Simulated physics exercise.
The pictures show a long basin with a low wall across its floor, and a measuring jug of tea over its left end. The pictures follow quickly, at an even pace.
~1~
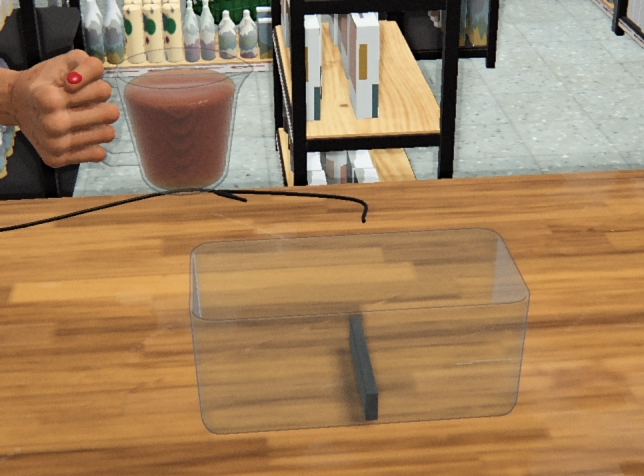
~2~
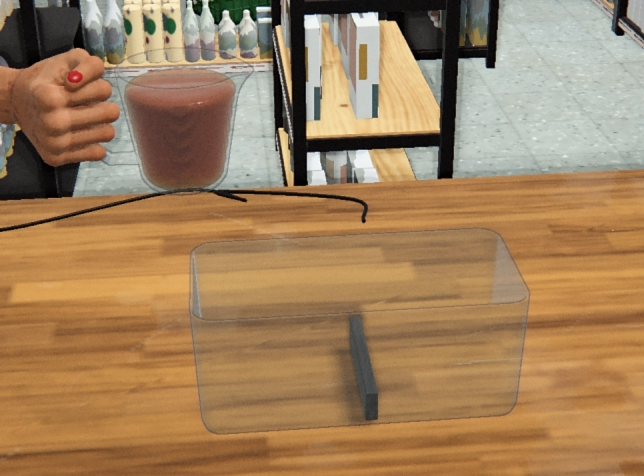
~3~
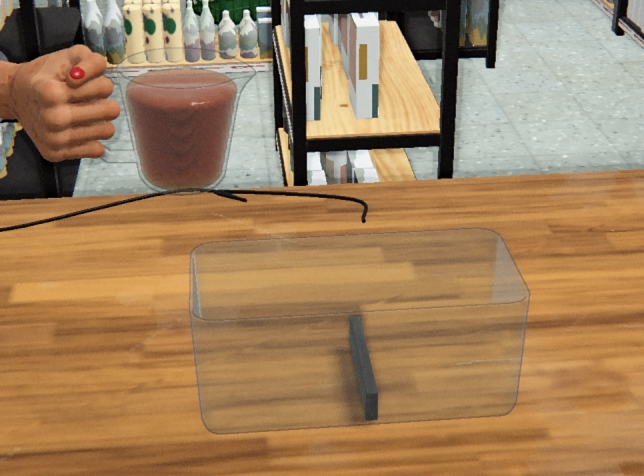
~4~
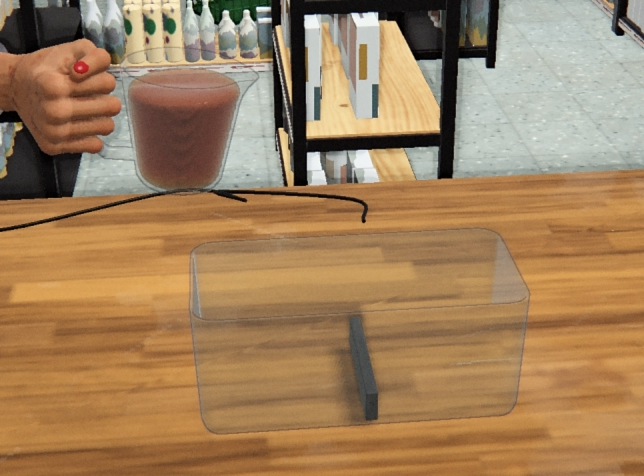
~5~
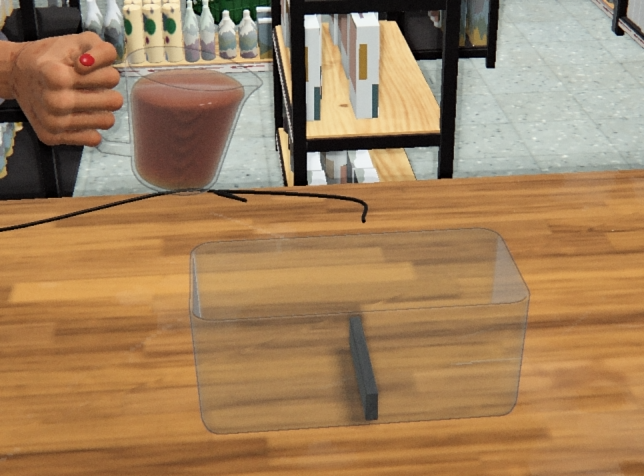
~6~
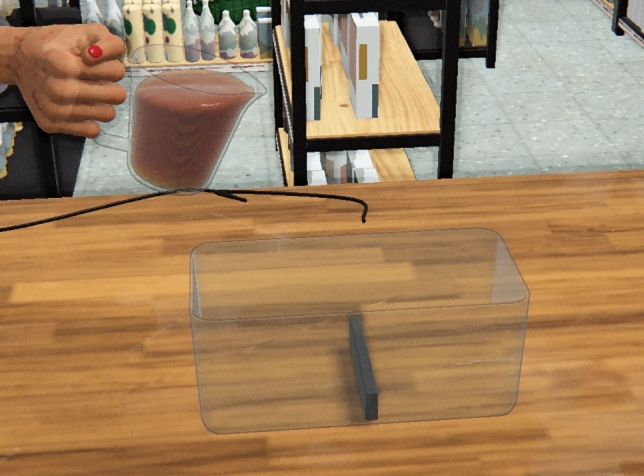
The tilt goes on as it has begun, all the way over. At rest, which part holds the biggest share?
The left-hand section gets the most.
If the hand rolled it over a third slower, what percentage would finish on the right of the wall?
Close to 25 per cent.
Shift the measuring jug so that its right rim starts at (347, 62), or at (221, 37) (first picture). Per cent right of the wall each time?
Near 85 % and 10 %.
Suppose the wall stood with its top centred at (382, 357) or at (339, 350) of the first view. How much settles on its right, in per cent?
Near 15 % and 45 %.
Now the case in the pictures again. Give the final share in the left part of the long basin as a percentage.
Close to 80 per cent.
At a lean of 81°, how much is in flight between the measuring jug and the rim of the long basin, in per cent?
Roughly 30 in a hundred.
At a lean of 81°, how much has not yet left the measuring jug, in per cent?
Some 60 per cent.
A moment on, the tilt is 81° and 59 per cent is still to pour, 11 is left of the wall and 2 right of it.
Next, the tilt is 114° and 5 per cent is still to pour, 73 is left of the wall and 10 right of it.
Then the tilt is 116° and 0 per cent is still to pour, 82 is left of the wall and 15 right of it.
Later the tilt is 116° and 0 per cent is still to pour, 82 is left of the wall and 15 right of it.
At rest 82 per cent lies left of the wall, 16 right of it and 3 outside.
